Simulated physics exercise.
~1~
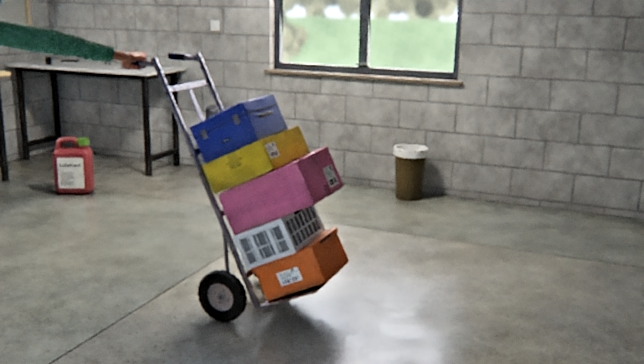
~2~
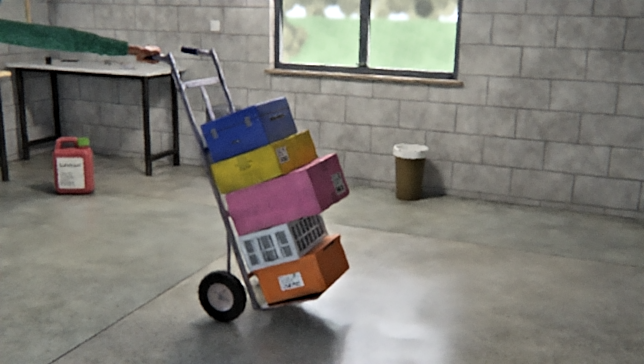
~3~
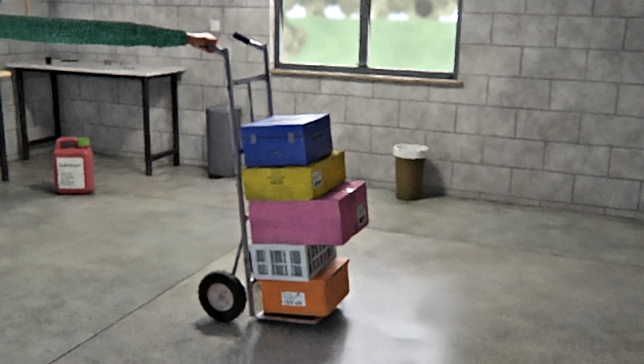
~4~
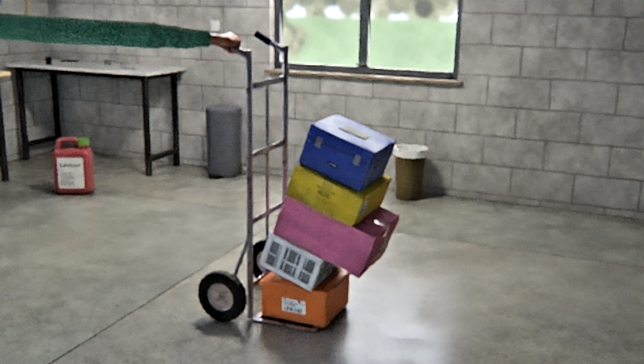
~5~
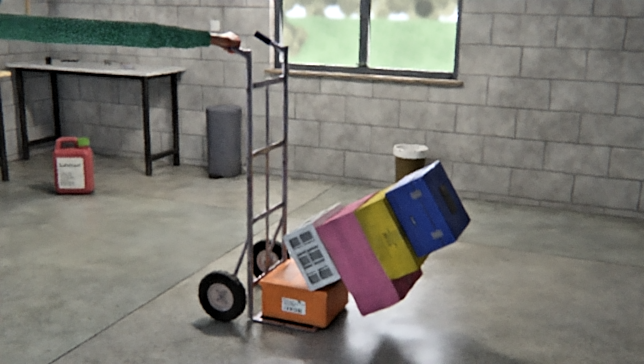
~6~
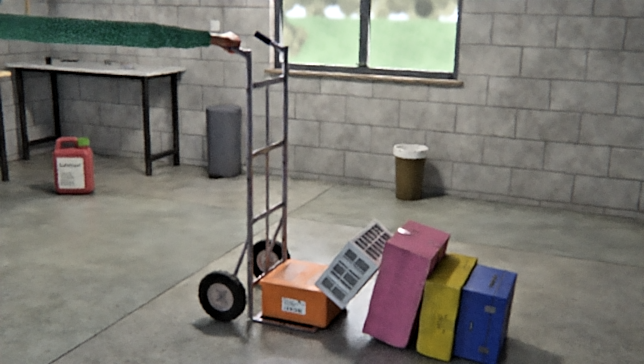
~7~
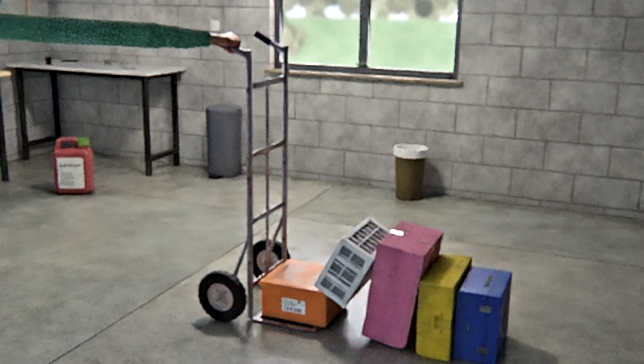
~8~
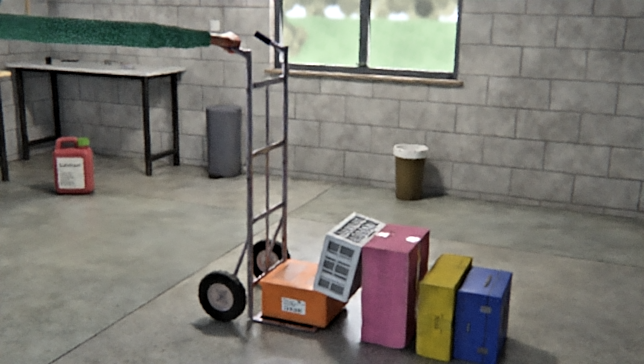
In a grey block-walled room, an arm swings a loaded sack truck upright, toppling four boxes.
